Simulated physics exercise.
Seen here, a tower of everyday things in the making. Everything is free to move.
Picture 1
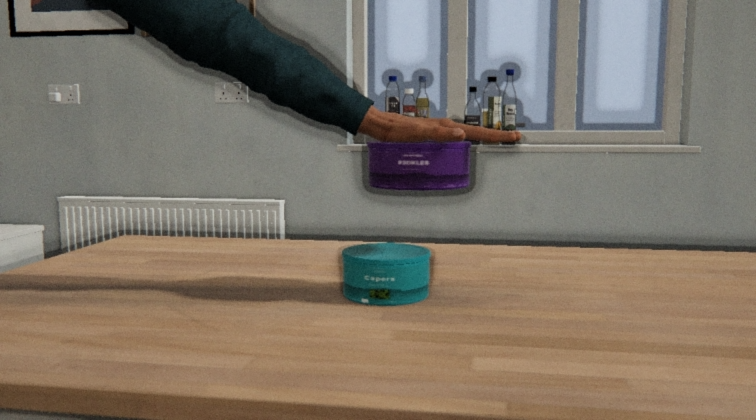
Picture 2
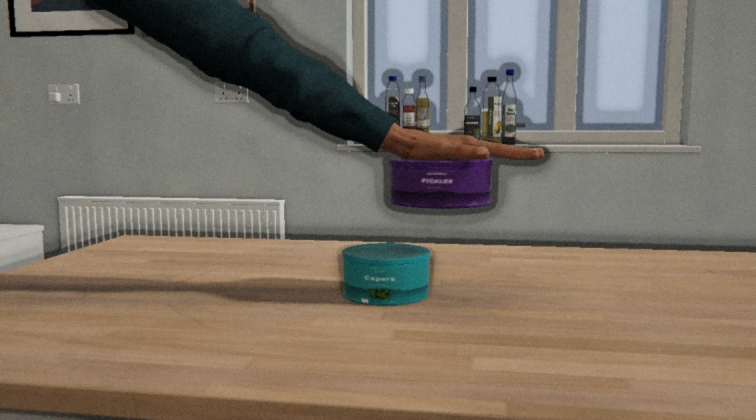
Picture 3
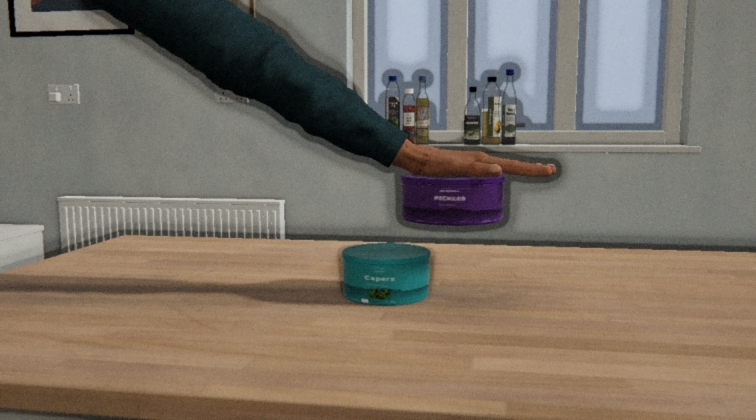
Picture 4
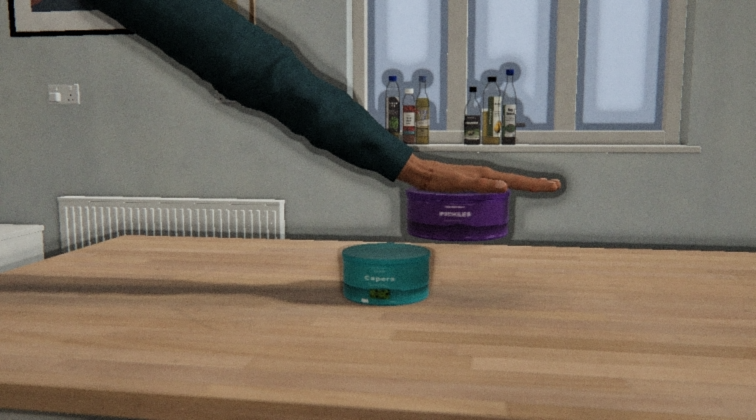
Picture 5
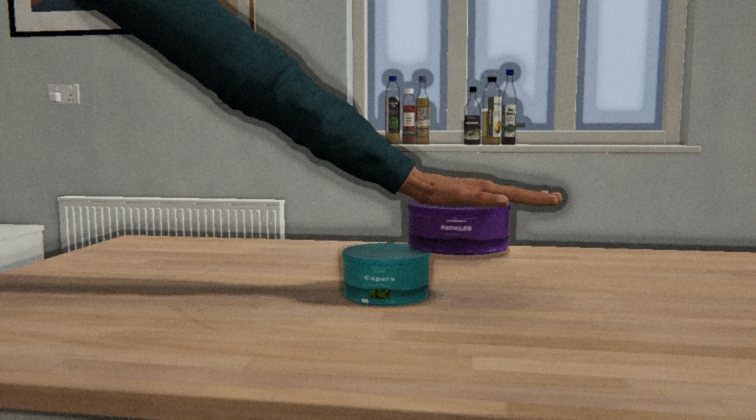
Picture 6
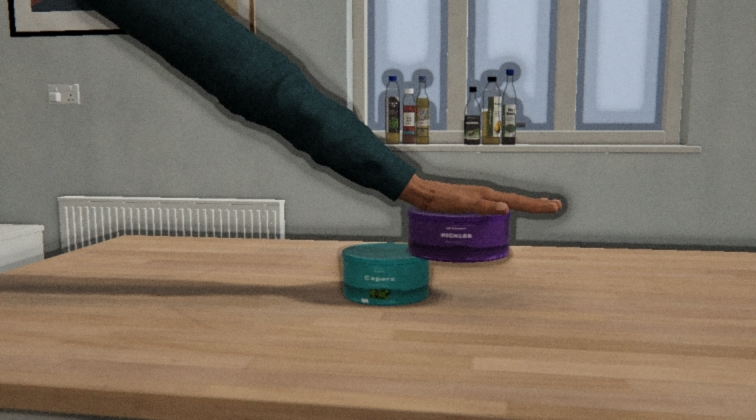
In a kitchen, a hand lowering a purple tub rightward and down to the wooden worktop, behind a still turquoise tub.
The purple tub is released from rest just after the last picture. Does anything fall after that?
It loses its balance.
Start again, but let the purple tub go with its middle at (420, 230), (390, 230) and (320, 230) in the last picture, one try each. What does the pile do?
First, it stays up; second, it keeps its balance; third, it gives way.
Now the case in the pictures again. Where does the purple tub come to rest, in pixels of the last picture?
At about (468, 253).
Then, 0.30 s past the last view, purple tub now fallen.
Then, 1.70 s past the last view, nothing new.
Finally, fallen, purple tub; turquoise tub still in place. Final places as the last picture's camera would see them, purple tub near (468, 253). The pile comes apart.
